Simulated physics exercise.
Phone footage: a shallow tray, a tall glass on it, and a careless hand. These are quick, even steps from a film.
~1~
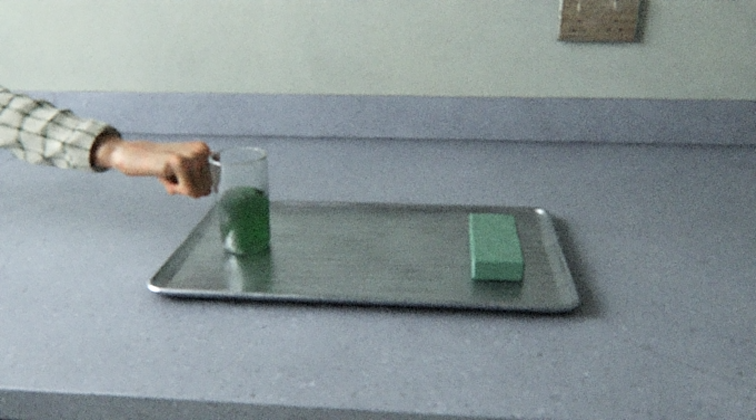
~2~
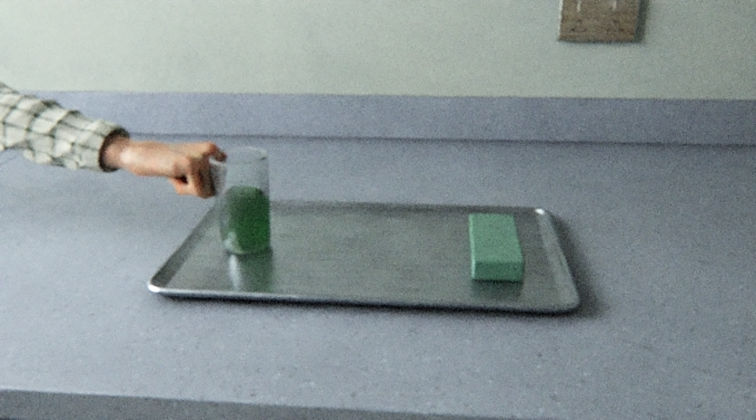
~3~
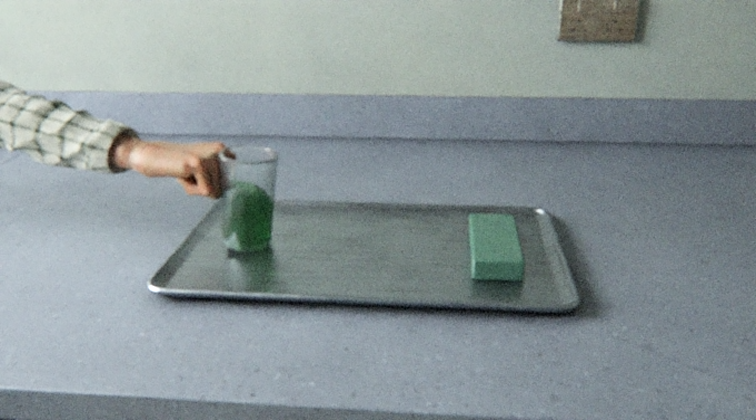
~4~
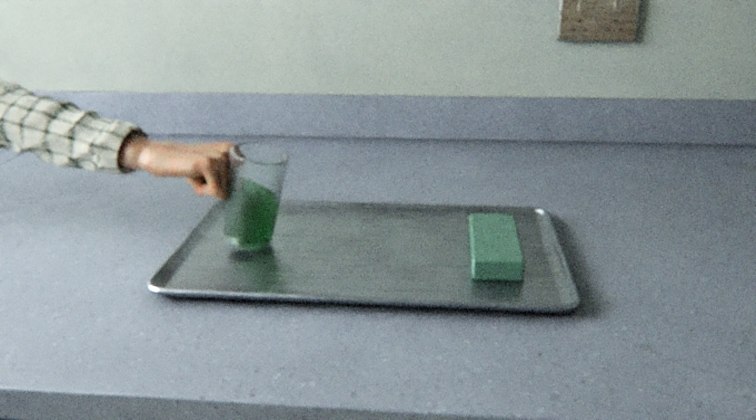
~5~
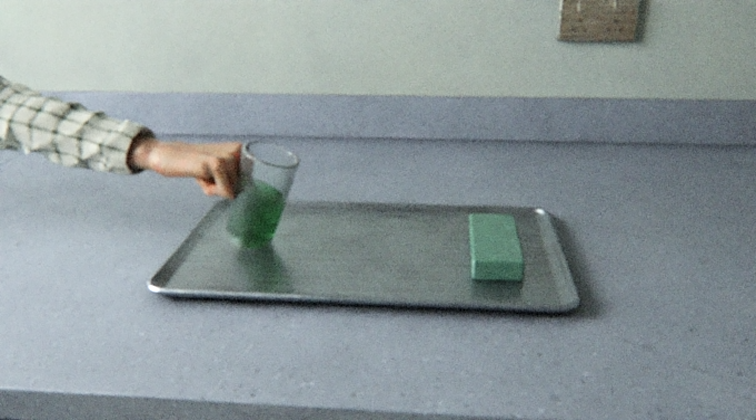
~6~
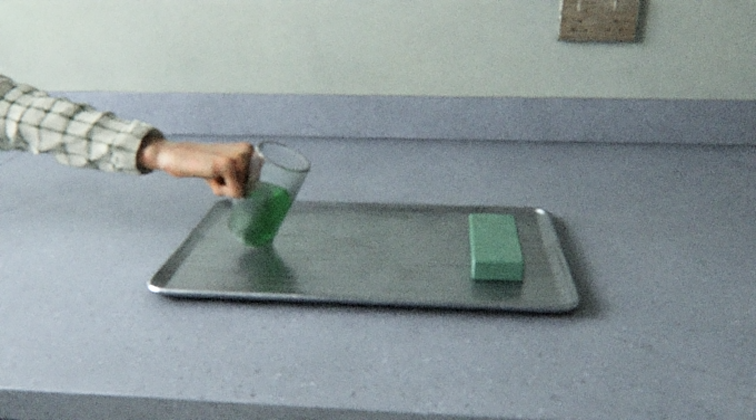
Glass of green liquid on a metal tray leaning gradually rightward as a hand in a checked sleeve tilts it, green block staying still.
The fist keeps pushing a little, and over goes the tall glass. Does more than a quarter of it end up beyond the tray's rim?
No.
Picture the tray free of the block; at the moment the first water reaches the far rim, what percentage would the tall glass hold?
40 %, roughly.
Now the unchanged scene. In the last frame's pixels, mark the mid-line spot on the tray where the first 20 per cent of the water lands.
I'd put the spot somewhere close to pixel (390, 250).
A moment on, the tall glass lies on its side and 100 per cent is in the glass, 0 on the tray and 0 above or beyond its rim.
Next, the tall glass lies on its side and 66 per cent is in the glass, 22 on the tray and 12 above or beyond its rim.
Then the tall glass lies on its side and 35 per cent is in the glass, 48 on the tray and 17 above or beyond its rim.
Later the tall glass lies on its side and 19 per cent is in the glass, 74 on the tray and 6 above or beyond its rim.
At rest 93 per cent is held by tray and glass, 7 is off the tray.
